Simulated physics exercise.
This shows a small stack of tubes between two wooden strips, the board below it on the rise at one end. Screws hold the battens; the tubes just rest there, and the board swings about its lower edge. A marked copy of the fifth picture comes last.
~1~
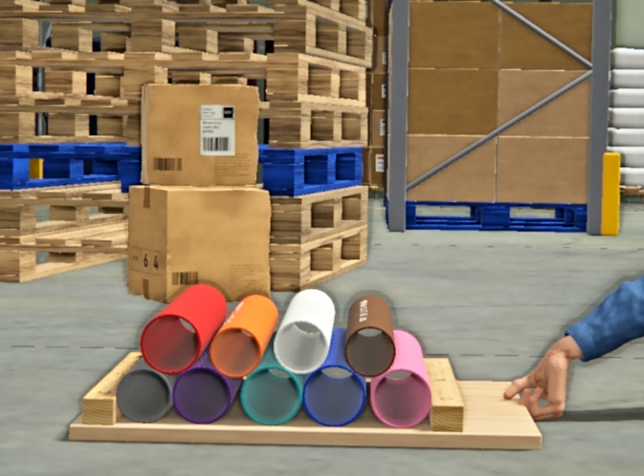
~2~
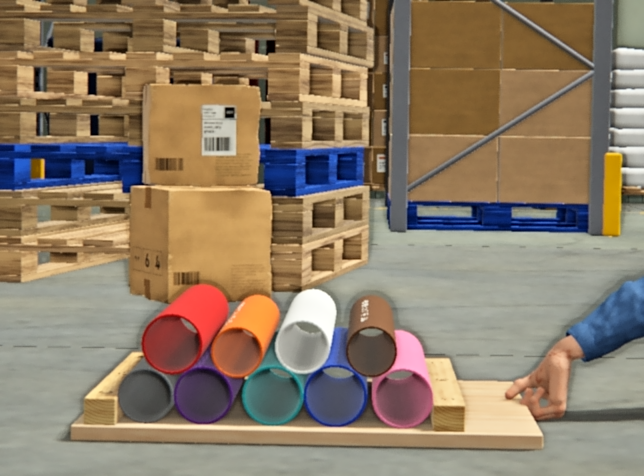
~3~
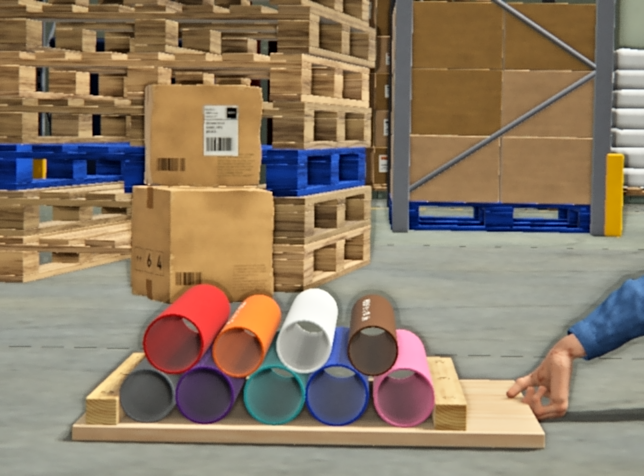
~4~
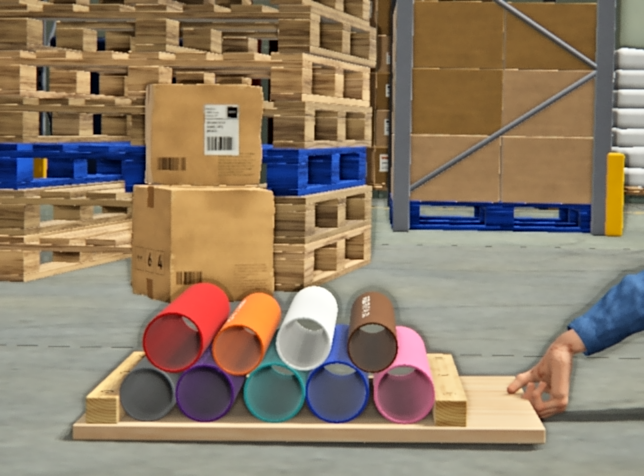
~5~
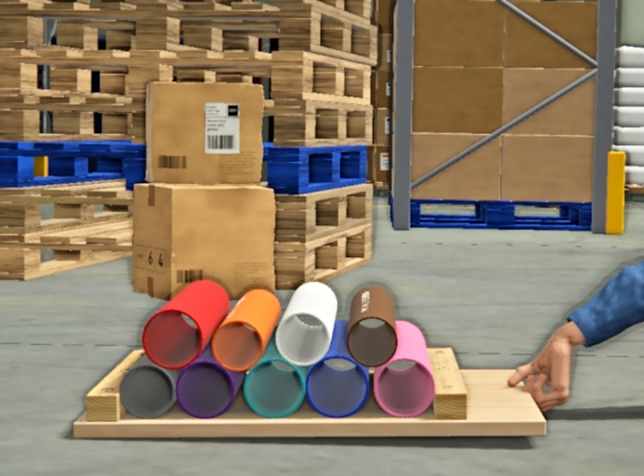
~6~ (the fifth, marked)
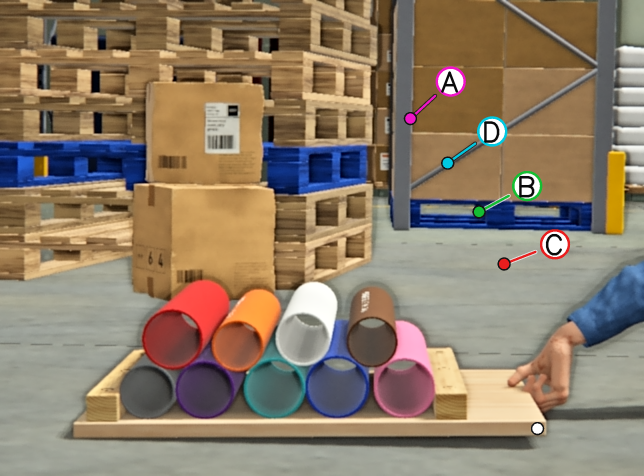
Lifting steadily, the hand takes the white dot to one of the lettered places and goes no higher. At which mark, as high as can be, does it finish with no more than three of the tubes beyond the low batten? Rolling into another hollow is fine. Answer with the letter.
The last mark within the limit is B.
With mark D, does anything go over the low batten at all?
Yes.
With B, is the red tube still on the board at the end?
The red tube: No.
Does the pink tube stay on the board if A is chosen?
Yes, with A.
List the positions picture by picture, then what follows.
Brown tube (370, 352); red tube (171, 344); board (311, 396), in the first picture.
Board (312, 396); grey tube (146, 396), in the second picture.
Board (314, 395); pink tube (404, 397); brown tube (373, 350); white tube (304, 346), in the third picture.
Board (314, 393); grey tube (148, 394); purple tube (205, 393), in the fourth picture.
Board (315, 388); grey tube (148, 391); purple tube (205, 390), in the fifth picture.
On the marked copy, A at (410, 119); B at (479, 212); C at (504, 264); D at (448, 163); the white dot at (537, 429).
Following B. Soon after the start, board at 21°.
Later, board at 29°.
In the end, board at 29°, three over the low batten (orange, white, red).
As for the rest, A four over the low batten (orange, white, brown, red); C none over the low batten; D four over the low batten (orange, white, brown, red).
